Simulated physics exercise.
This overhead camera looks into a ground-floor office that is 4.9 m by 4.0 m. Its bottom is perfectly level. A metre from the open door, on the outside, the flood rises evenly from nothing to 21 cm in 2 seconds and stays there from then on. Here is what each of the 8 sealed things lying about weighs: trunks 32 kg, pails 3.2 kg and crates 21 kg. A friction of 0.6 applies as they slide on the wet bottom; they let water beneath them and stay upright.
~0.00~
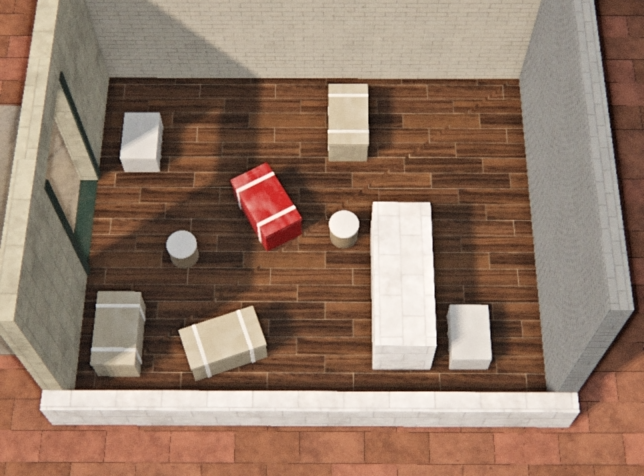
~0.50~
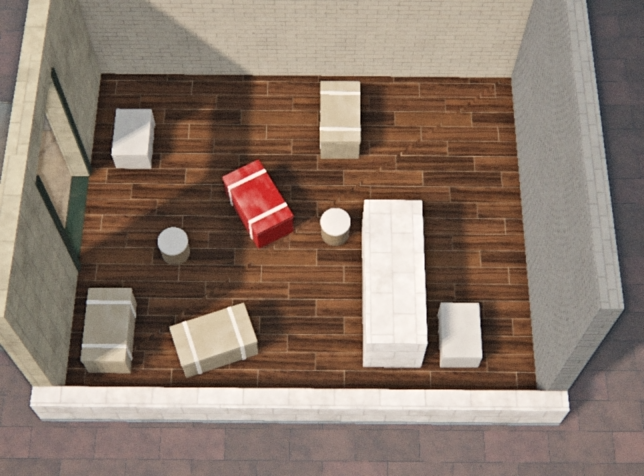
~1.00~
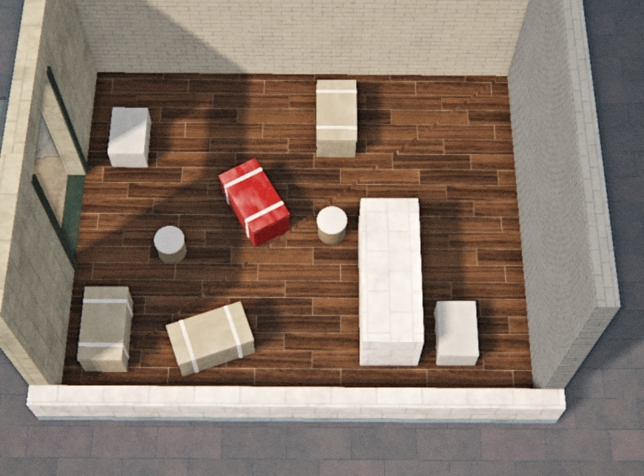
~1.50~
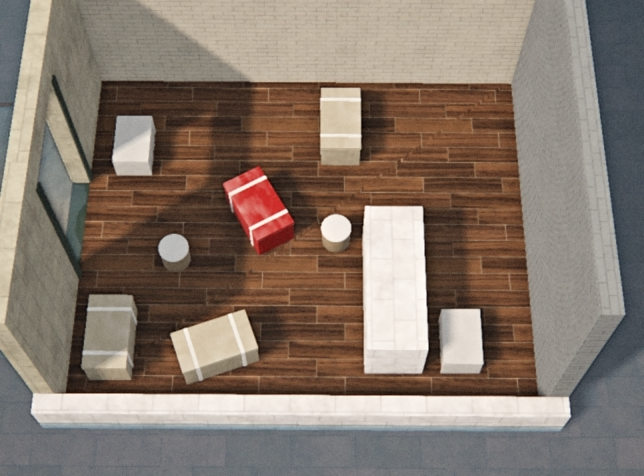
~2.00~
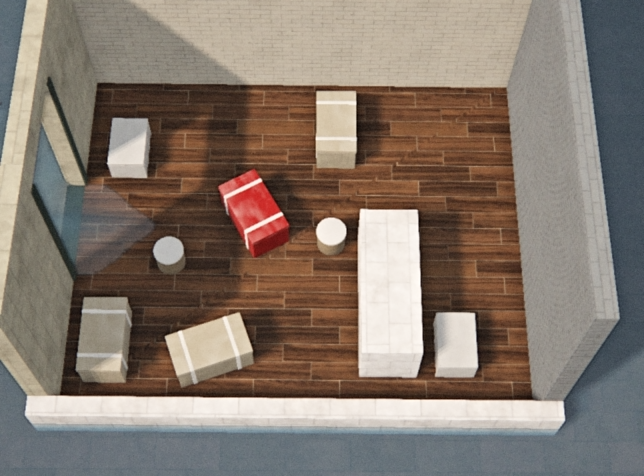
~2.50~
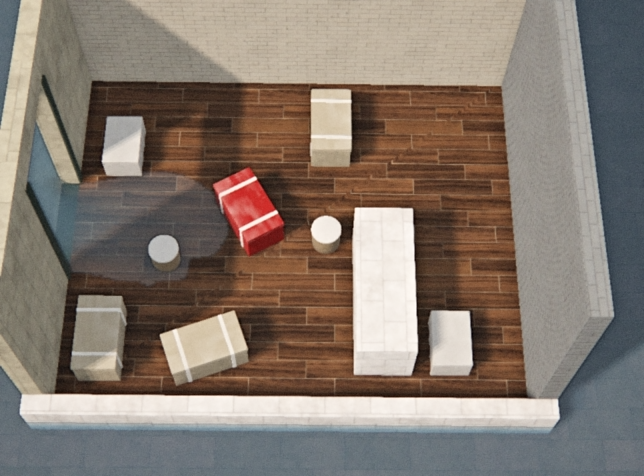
In a ground-floor office with a red trunk, pale crates and pails, water rose outside, then came through the open door on the left and spread across the wooden floor, while nothing inside shifted.
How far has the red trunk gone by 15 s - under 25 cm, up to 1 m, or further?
It is swept a long way.
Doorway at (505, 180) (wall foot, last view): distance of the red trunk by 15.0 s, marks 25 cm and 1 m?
In that case the red trunk travels far.
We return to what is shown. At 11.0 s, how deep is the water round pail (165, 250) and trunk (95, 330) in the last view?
9 and 7 cm.
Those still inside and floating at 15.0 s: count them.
Total: 6.
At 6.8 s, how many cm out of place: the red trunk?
Around 60 cm from the start by that time.
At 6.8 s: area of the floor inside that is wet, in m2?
About 15 m2.
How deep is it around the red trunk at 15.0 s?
15 cm, roughly.
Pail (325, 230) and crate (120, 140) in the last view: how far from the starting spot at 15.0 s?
In that order: 250 cm, 60 cm.
After 3.5 s the red trunk is near (261, 201), 0.1 m from its start, aground; 1 afloat.
After 6.8 s the red trunk is near (306, 194), 0.6 m from its start, aground; 1 afloat.
After 11.0 s the red trunk is near (412, 178), 1.8 m from its start, aground; 2 afloat.
After 15.0 s the red trunk is near (446, 122), 2.4 m from its start, afloat; 6 afloat.
